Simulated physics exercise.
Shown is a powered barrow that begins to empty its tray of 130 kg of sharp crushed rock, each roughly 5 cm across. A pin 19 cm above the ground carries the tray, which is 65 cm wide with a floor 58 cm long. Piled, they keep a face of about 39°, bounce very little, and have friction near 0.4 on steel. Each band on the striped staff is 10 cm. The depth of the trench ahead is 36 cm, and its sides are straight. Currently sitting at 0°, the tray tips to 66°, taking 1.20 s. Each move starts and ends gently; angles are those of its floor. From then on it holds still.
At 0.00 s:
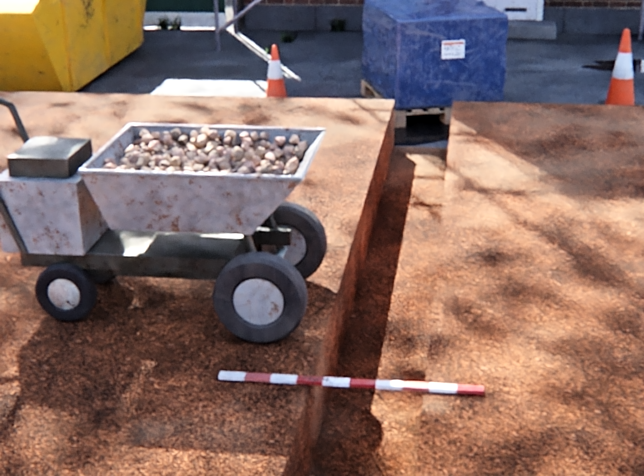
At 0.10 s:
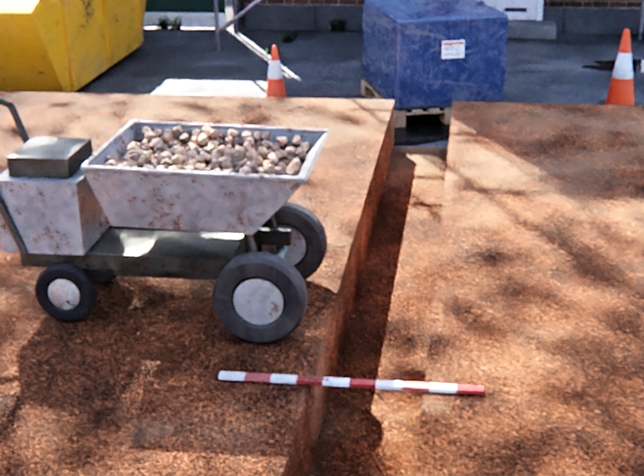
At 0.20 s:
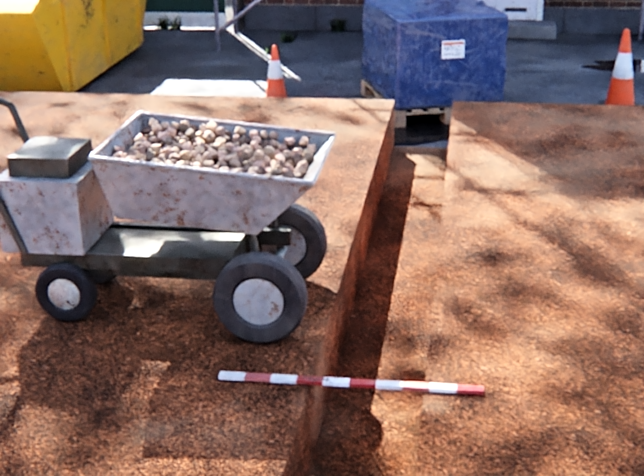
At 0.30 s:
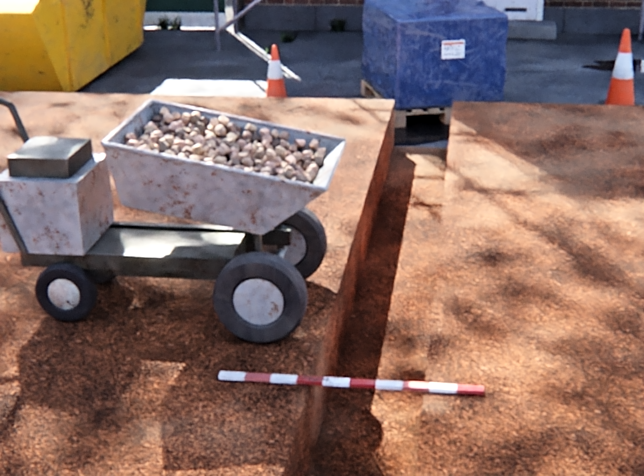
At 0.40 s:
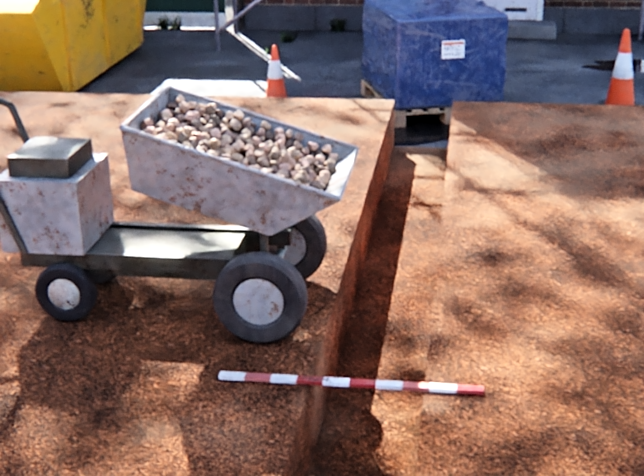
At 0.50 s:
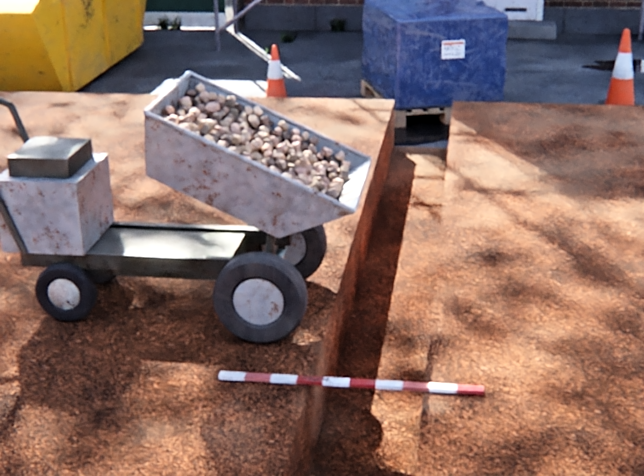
A small powered barrow loaded with pale stones gradually tilting its grey tray toward the right beside a straight-sided trench.
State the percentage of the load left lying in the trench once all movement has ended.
The share left there is about 45 per cent.
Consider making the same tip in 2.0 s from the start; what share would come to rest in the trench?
Then roughly 50 percent.
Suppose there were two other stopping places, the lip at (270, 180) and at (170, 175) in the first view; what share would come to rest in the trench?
First spot about 65, second spot about 55 per cent.
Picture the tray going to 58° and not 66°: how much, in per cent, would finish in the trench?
In that case around 25 percent.
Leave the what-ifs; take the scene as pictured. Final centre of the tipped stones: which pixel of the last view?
The stones end up centred near (425, 356).
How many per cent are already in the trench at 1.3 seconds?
Roughly 10% by that time.
After 0.9 s the floor is at 56°; 100 % in the tray; the foremost stones are at (386, 231).
After 1.3 s the floor is at 66°; 74 % in the tray, 8 % in the trench, 18 % past the trench; the foremost stones are at (485, 303).
After 1.6 s the floor is at 66°; 42 % in the tray, 17 % in the trench, 41 % past the trench; the foremost stones are at (575, 323).
After 3.6 s the floor is at 66°; 14 % in the tray, 45 % in the trench, 41 % past the trench; the foremost stones are at (606, 330).
